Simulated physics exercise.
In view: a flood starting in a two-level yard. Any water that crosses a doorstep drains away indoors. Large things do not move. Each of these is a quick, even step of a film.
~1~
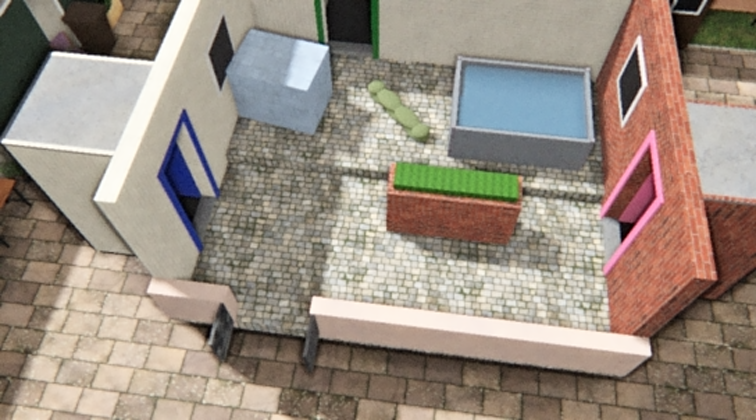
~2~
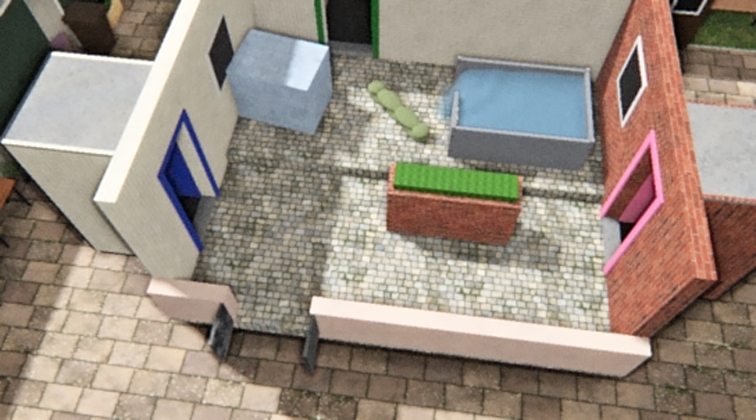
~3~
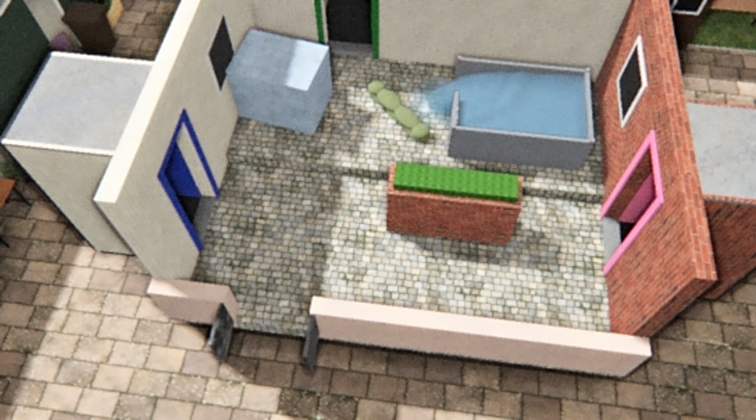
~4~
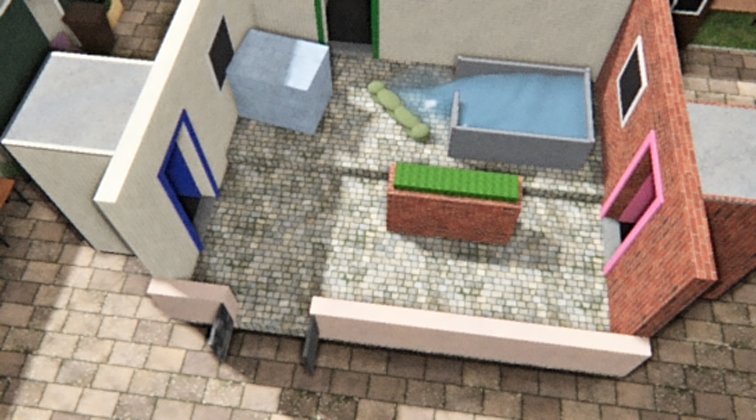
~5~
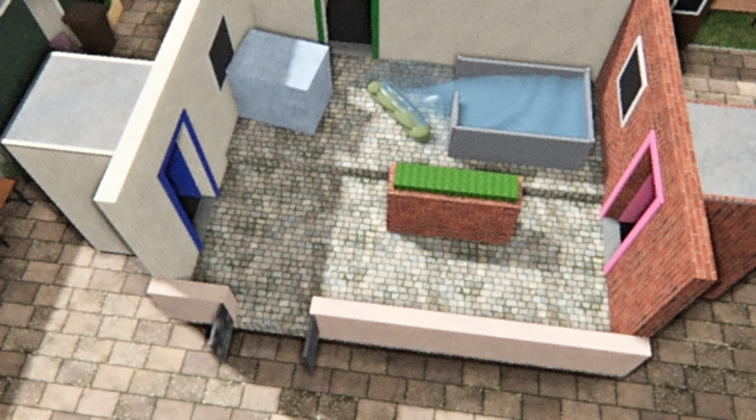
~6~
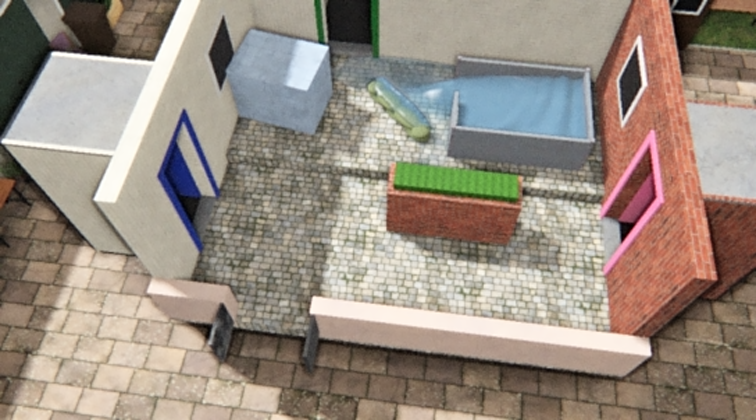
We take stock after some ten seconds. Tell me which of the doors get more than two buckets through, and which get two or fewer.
The pink door is going to be at or under the line. The blue door is going to be at or under the line. The green door is going to be over the line.
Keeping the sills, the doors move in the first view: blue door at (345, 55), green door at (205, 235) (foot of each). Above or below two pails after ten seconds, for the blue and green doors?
The blue door overflows, and the green door falls short.
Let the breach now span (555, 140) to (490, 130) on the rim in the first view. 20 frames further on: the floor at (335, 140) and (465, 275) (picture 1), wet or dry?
Respectively: Parched and drenched.
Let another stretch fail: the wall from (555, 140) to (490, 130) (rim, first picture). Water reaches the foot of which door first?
The door marked pink, I'd guess.
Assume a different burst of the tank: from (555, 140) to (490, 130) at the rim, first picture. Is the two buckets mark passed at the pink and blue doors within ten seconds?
Result - pink door tops the mark, blue door tops the mark.
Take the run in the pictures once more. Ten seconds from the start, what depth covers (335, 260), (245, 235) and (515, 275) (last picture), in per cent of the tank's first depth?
Approx. values, in order: 4 %, 6 %, 4 %.
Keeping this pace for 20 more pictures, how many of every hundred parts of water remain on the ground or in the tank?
My figure: Some 96 per cent.
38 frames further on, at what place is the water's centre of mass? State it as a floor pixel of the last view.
I'd put my finger on (417, 122).
A moment on, water covers 20 % of the floor; the pink door not reached, the blue door not reached, the green door under two buckets in.
Next, water covers 30 % of the floor; the pink door not reached, the blue door not reached, the green door over two buckets in.
Then, water covers 45 % of the floor; the pink door not reached, the blue door wet at the sill, nothing in, the green door far over two buckets in.
Later, water covers 65 % of the floor; the pink door wet at the sill, nothing in, the blue door wet at the sill, nothing in, the green door far over two buckets in.
In the end, water covers 85 % of the floor; the pink door under two buckets in, the blue door under two buckets in, the green door far over two buckets in.
